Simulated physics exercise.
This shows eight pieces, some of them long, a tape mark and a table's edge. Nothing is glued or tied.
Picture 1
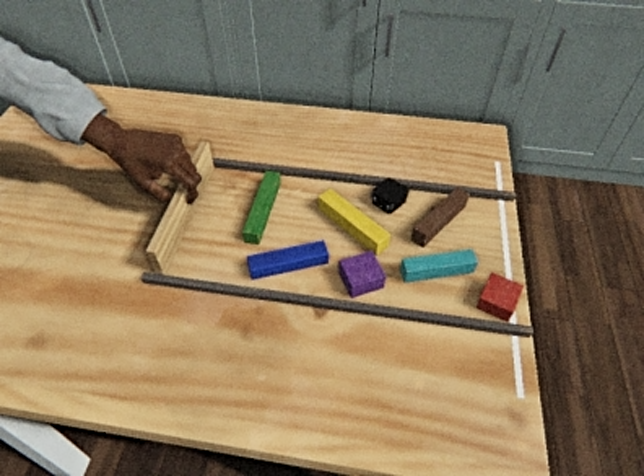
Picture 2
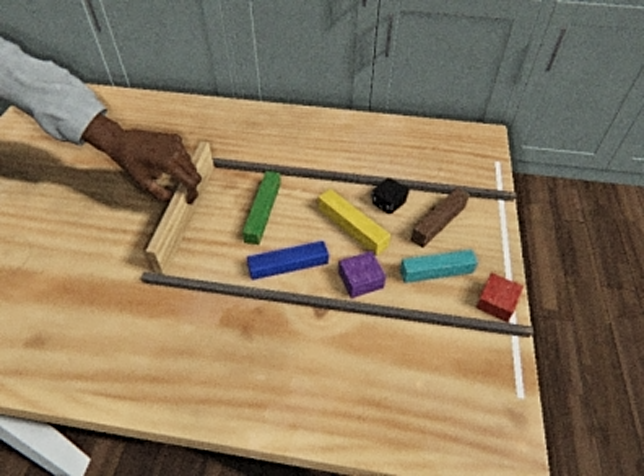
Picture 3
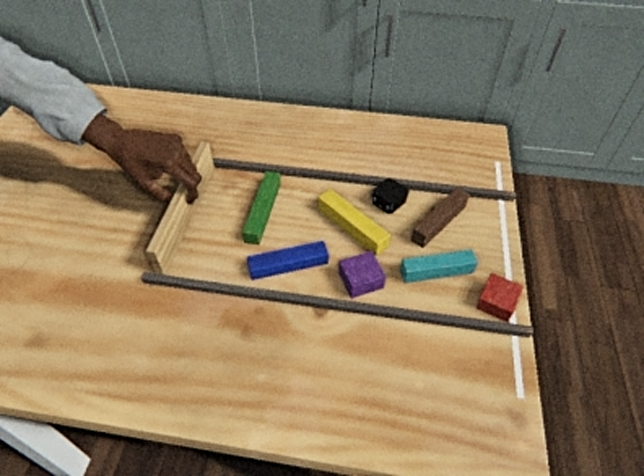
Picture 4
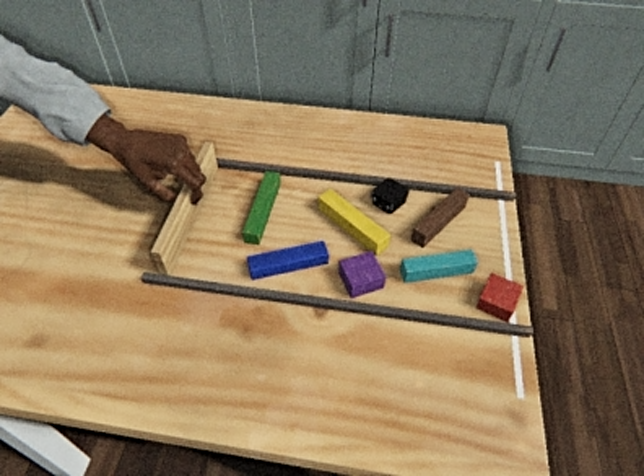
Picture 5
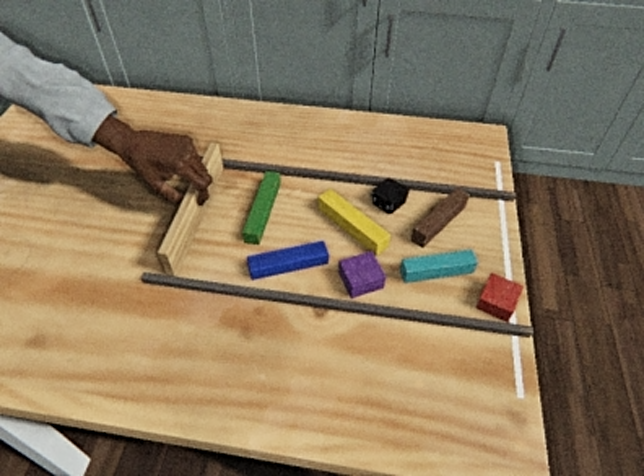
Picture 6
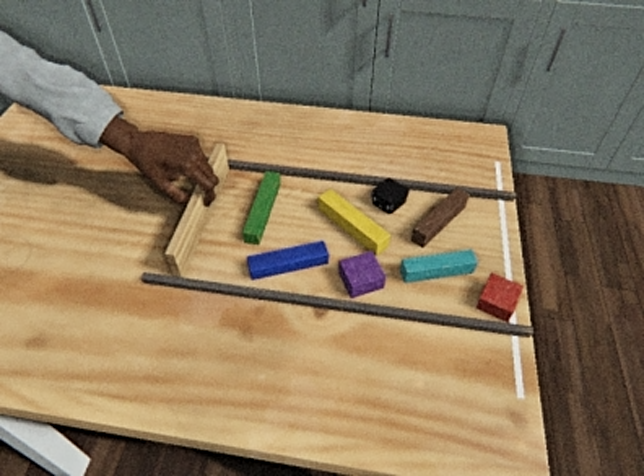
A hand held a wooden board still on a table, then slid it slightly right between two dark rails, toward eight colored blocks and bars, which stayed where they lay.
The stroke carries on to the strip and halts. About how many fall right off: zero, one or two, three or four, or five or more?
Here the number that fall off is five or more.
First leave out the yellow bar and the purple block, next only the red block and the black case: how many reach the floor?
Fallen: 5, and 5 in the other try.
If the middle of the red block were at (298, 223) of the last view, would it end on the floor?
It tumbles off.
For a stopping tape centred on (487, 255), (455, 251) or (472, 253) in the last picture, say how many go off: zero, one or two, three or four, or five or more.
For each place: Five or more; 3 or 4; 3 or 4.
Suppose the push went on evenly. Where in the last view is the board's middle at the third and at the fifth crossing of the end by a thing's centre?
Its middle is around (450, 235) and later (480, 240).
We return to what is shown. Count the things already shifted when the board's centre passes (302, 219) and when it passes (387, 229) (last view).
First 3, then 7.
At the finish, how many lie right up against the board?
That makes 1.
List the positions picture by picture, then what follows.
Red block (500, 297); brown bar (441, 217); turquoise bar (439, 266); board (184, 204); tape (507, 258), in the first picture.
Brown bar (441, 217); purple block (362, 274), in the second picture.
Turquoise bar (439, 266); board (184, 204), in the third picture.
Red block (500, 297); yellow bar (353, 221), in the fourth picture.
Brown bar (441, 217); green bar (263, 207), in the fifth picture.
Red block (500, 297); brown bar (441, 217); turquoise bar (439, 266); board (201, 206); tape (507, 258), in the sixth picture.
Early on, none off yet; red block at rest near (500, 297); brown bar at rest near (441, 217); turquoise bar at rest near (439, 266).
Finally, the number that fall off is five or more; lost, blue stick, yellow bar, purple block, black case, turquoise bar, brown bar and red block.
